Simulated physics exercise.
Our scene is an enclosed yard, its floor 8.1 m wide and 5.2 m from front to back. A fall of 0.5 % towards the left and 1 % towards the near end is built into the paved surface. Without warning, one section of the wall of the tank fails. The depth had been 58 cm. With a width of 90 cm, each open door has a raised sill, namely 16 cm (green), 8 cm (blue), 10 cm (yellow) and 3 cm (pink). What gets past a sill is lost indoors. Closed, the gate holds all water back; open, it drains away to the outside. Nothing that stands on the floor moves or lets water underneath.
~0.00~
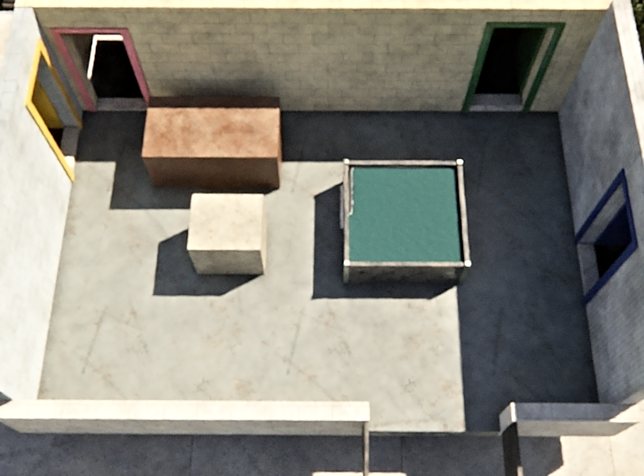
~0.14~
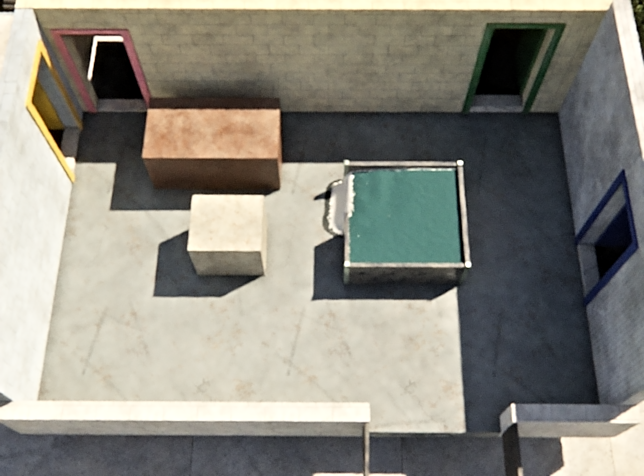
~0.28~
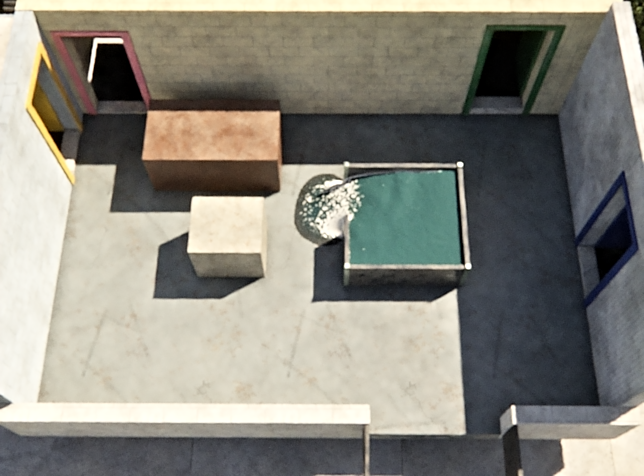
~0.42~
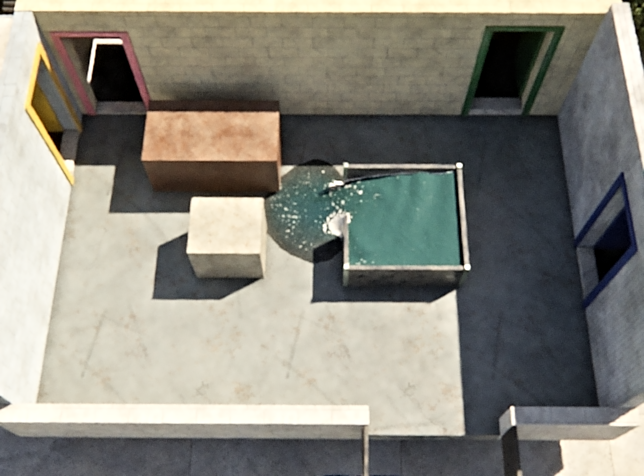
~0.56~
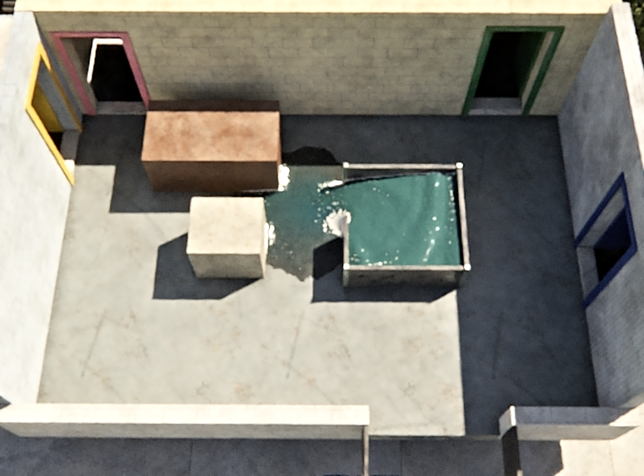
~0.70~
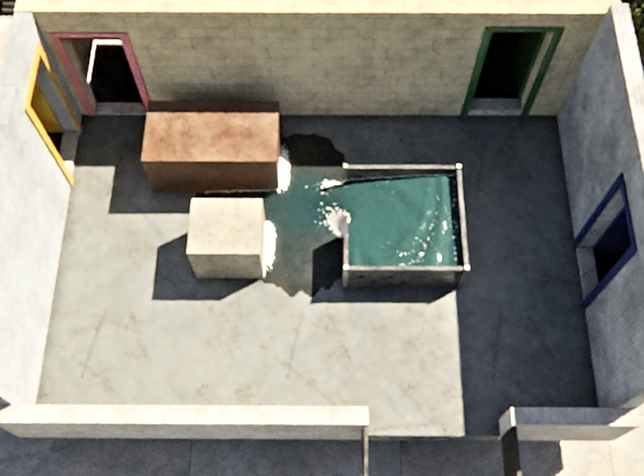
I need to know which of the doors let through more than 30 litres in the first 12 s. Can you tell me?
Sure: The green door does not; the blue door does not; the yellow door does not; the pink door does.
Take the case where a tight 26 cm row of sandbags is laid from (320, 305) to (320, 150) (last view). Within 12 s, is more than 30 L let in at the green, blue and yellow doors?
Then: Green under, blue under, yellow under.
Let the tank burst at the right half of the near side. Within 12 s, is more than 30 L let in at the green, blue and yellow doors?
Note: Green short of the mark, blue short of the mark, yellow short of the mark.
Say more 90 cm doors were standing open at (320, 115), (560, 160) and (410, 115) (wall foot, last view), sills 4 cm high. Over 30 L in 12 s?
Per doorway, in order: Sufficient / insufficient / insufficient.
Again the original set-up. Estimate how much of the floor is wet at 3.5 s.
Some 50 per cent of it.
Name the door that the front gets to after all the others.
Door: Blue.
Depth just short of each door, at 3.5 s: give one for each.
Green 2 cm, blue 0 cm, yellow 8 cm, pink 8 cm.
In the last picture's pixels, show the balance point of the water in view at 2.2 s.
The water's centre sits at about (326, 224).
After 1.4 s water covers 15 % of the floor and is deepest (32 cm) near (281, 185); green door not reached, blue door not reached, yellow door not reached, pink door not reached.
After 2.2 s water covers 35 % of the floor and is deepest (26 cm) near (281, 185); green door not reached, blue door not reached, yellow door 6 cm at the sill, 0 L in, pink door not reached.
After 3.5 s water covers 50 % of the floor and is deepest (21 cm) near (81, 128); green door 2 cm at the sill, 0 L in, blue door not reached, yellow door 8 cm at the sill, 1 L in, pink door 8 cm at the sill, 8 L in.
After 7.0 s water covers 75 % of the floor and is deepest (14 cm) near (35, 416); green door 2 cm at the sill, 0 L in, blue door 2 cm at the sill, 0 L in, yellow door 8 cm at the sill, 5 L in, pink door 7 cm at the sill, 62 L in.
After 12.0 s water covers 95 % of the floor and is deepest (10 cm) near (35, 416); green door 1 cm at the sill, 0 L in, blue door 2 cm at the sill, 0 L in, yellow door 5 cm at the sill, 5 L in, pink door 4 cm at the sill, 81 L in.
